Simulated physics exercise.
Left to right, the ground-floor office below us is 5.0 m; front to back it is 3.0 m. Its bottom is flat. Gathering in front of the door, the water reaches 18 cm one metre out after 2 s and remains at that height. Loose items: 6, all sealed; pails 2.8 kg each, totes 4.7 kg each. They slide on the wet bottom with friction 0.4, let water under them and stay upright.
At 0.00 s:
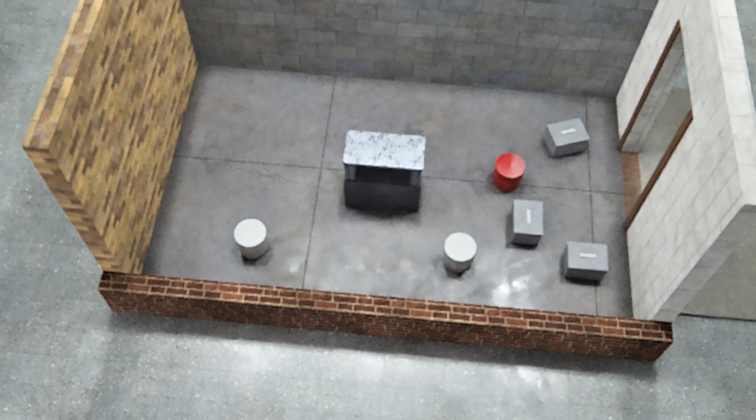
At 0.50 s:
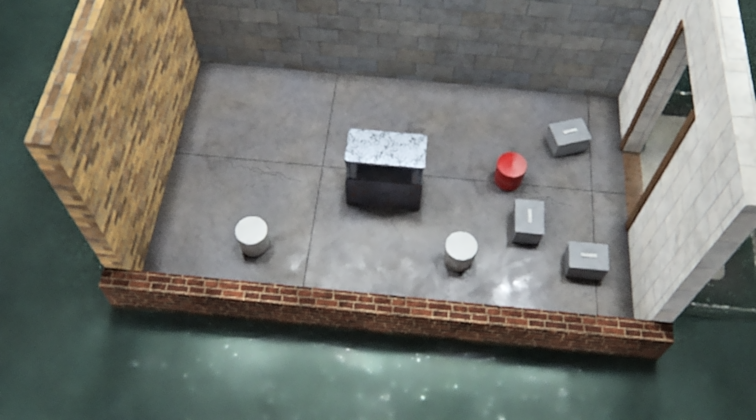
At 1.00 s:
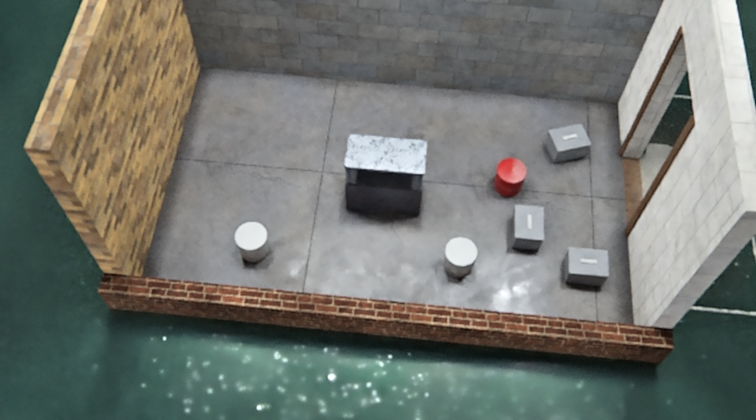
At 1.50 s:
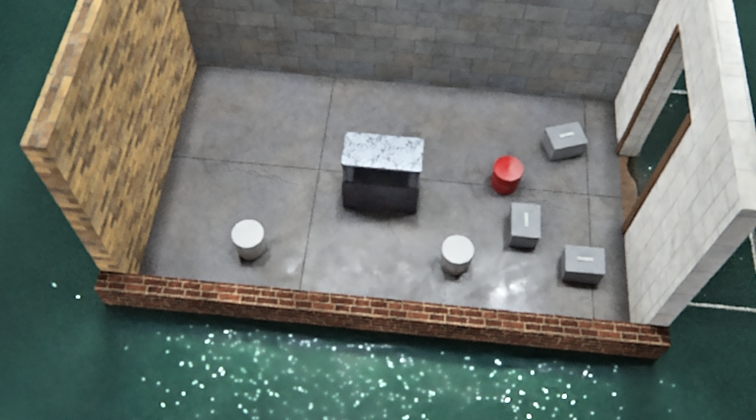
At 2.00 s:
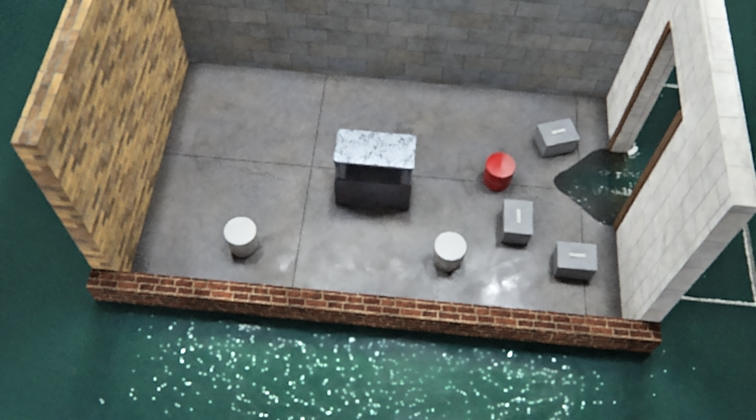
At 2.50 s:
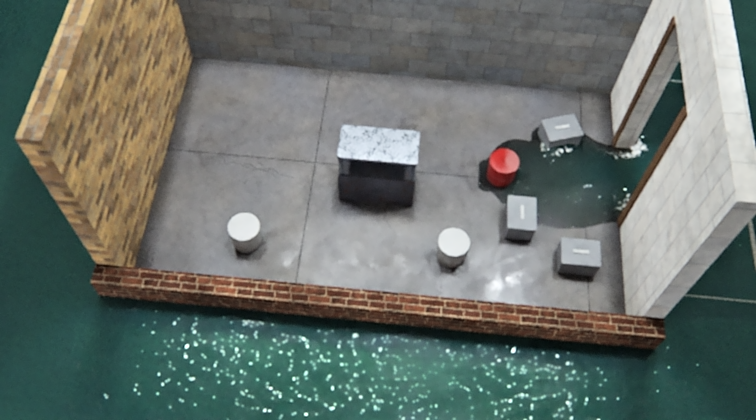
A small walled room sat on gray ground that turned to dark green water, then water came in through the doorway on the right and spread across the floor around the red pail.
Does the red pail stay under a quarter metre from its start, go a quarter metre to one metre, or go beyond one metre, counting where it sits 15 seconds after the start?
Beyond one metre.
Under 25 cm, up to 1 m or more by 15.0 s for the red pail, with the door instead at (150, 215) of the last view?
The red pail drifts well away.
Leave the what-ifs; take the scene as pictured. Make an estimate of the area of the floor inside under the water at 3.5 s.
Somewhere about 5.5 m2, give or take.
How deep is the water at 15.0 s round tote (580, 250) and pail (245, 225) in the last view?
Depth approx. 5 cm / 9 cm.
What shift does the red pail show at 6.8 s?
Roughly 300 cm.
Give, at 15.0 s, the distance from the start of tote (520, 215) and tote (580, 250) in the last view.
In that order: 200 cm, 50 cm.
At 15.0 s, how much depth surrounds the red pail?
Somewhere close to 11 cm.
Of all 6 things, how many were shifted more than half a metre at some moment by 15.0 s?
The total is 6.
After 3.5 s the red pail is near (430, 156), 0.8 m from its start, aground; 0 afloat.
After 6.8 s the red pail is near (254, 108), 2.8 m from its start, aground; 1 afloat.
After 11.0 s the red pail is near (182, 211), 3.4 m from its start, afloat; 5 afloat.
After 15.0 s the red pail is near (338, 194), 1.9 m from its start, afloat; 6 afloat.
